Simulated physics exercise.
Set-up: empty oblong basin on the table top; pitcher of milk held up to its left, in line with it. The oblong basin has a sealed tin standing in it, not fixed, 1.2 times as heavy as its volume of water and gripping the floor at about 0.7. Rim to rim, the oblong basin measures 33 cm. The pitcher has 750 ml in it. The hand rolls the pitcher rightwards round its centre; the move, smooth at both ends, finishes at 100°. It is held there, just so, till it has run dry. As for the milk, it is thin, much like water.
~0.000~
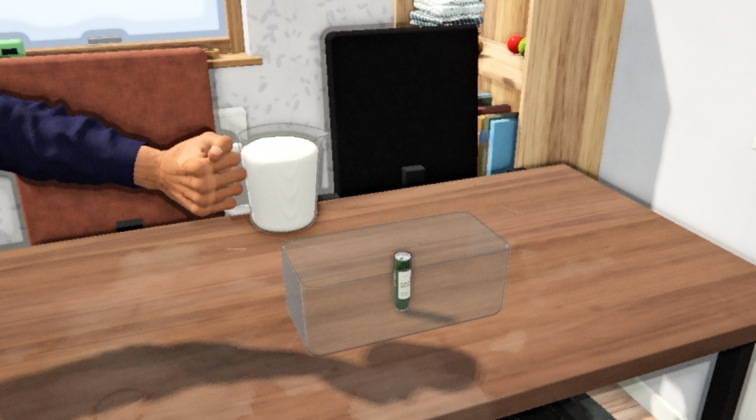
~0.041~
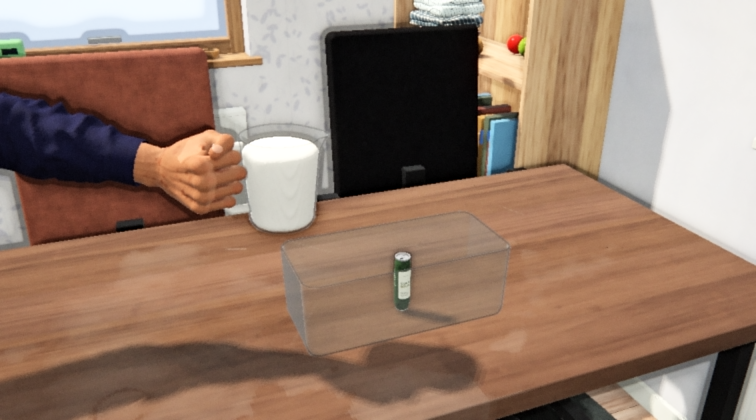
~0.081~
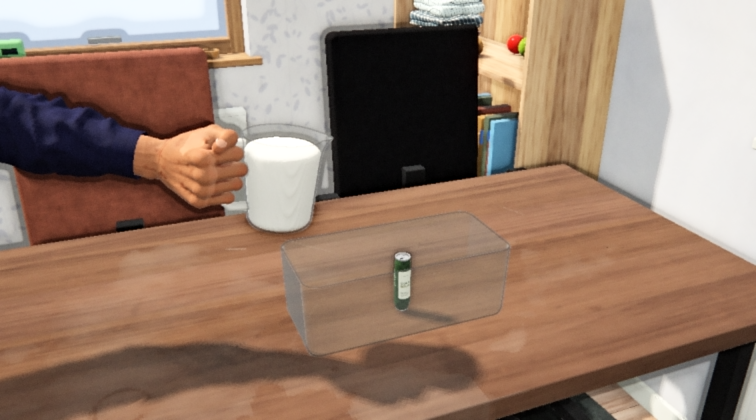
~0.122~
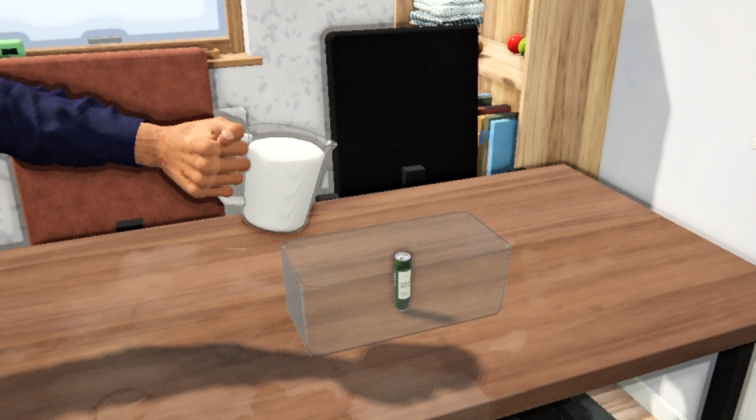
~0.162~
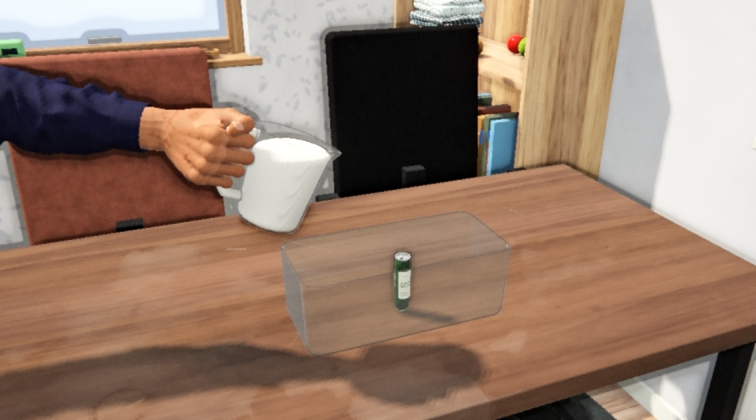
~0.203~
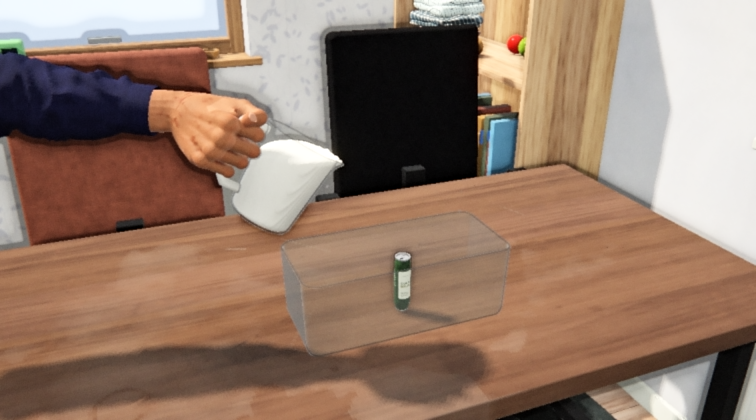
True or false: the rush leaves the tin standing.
False.
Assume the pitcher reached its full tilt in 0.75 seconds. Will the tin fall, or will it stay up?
The tin tumbles.
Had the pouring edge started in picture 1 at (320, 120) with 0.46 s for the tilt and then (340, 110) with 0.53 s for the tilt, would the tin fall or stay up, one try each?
Run one: It tumbles. Run two: It tumbles.
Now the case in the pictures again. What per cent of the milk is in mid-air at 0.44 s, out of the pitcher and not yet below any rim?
Some 28 per cent, I reckon.
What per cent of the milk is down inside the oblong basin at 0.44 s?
Near 18 in a hundred.
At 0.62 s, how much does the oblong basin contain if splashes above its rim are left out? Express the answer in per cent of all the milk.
Close to 64 in a hundred.
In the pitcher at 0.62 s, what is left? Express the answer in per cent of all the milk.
Around 18 in a hundred is still there.
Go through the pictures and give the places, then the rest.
In the first frame, it leans 0°; its right rim is at (328, 131); the milk meets the walls at (241, 152) and (315, 143); the oblong basin's rim runs from (291, 266) to (489, 229); the tin's top is at (403, 259).
In the second frame, it leans 2°; its right rim is at (329, 132); the milk meets the walls at (242, 152) and (316, 144).
In the third frame, it leans 6°; its right rim is at (332, 136); the milk meets the walls at (244, 149) and (319, 146).
In the fourth frame, it leans 13°; its right rim is at (336, 142); the milk meets the walls at (248, 148) and (322, 147).
In the fifth frame, it leans 23°; its right rim is at (341, 151); the milk meets the walls at (249, 161) and (328, 150).
In the sixth frame, it leans 34°; its right rim is at (343, 163); the milk meets the walls at (245, 170) and (339, 156).
After 0.44 s the tilt is 96° and 55 per cent is still to pour; the tin stands where it began.
After 0.62 s the tilt is 100° and 18 per cent is still to pour; the tin leans 25°.
After 0.81 s the tilt is 100° and 4 per cent is still to pour; the tin lies on its side.
After 1.01 s the tilt is 100° and 1 per cent is still to pour; the tin lies on its side.
In the end the tin lies on its side.
